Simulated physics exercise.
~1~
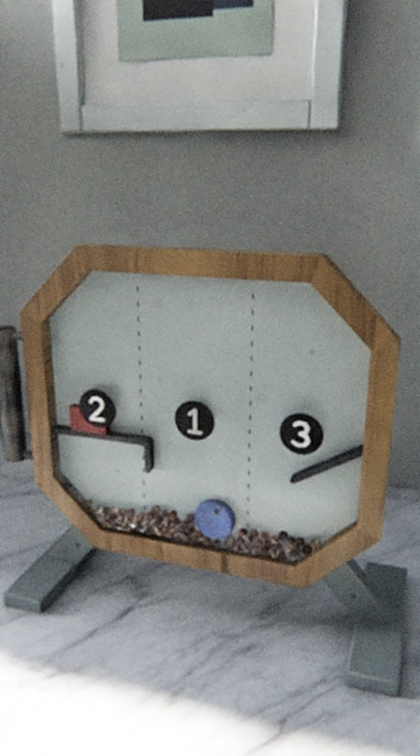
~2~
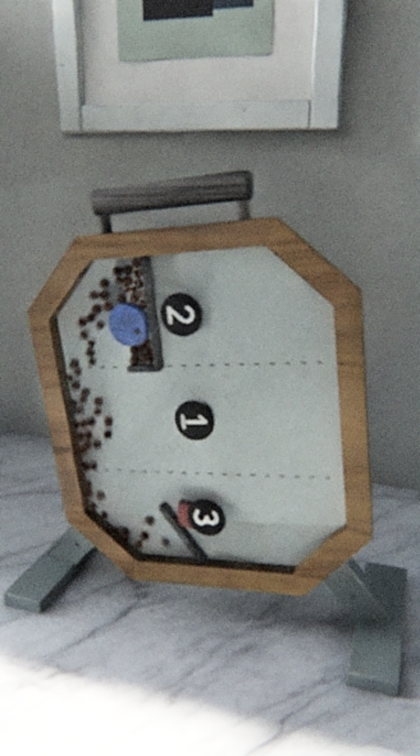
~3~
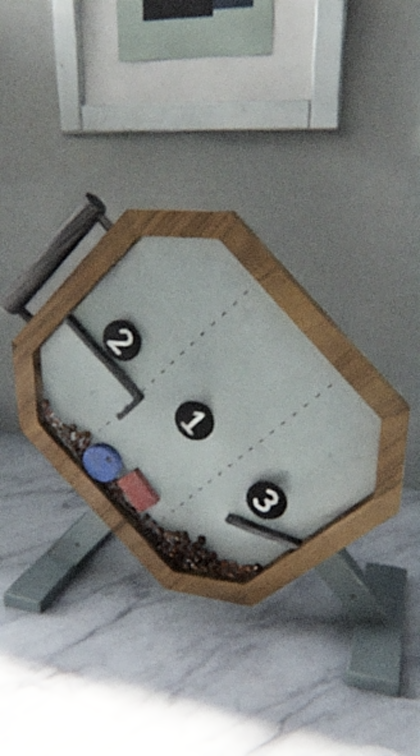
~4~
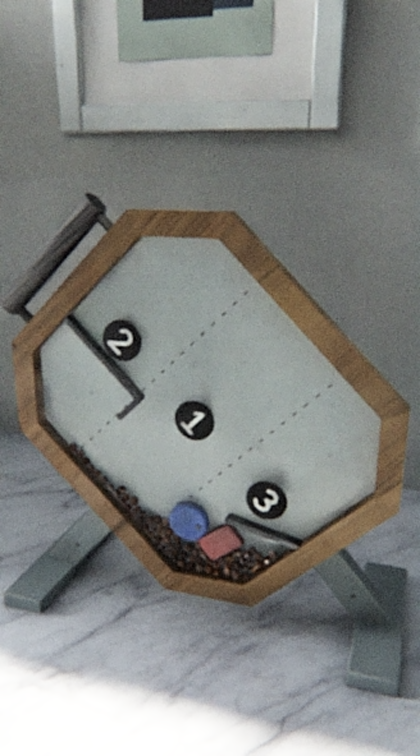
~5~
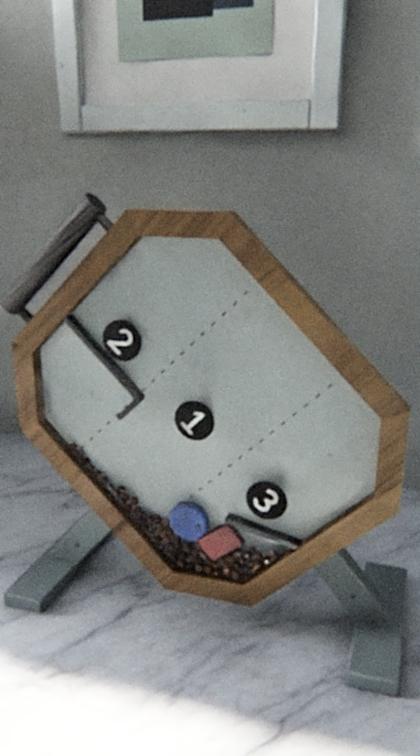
An eight-sided, wood-framed box with a clear front stands on grey-green feet on a marble surface, seen from the front beneath a framed picture on a grey wall. Inside, dark brown beads and a blue disc lie at the bottom, while a red block sits on the left ledge. The box makes a full anticlockwise turn, scattering the beads and carrying the disc and block around. After a pause, it swings partway back clockwise. Beads, disc and block slide down to the right, settling at the bottom, with both pieces in strip three near its ledge.
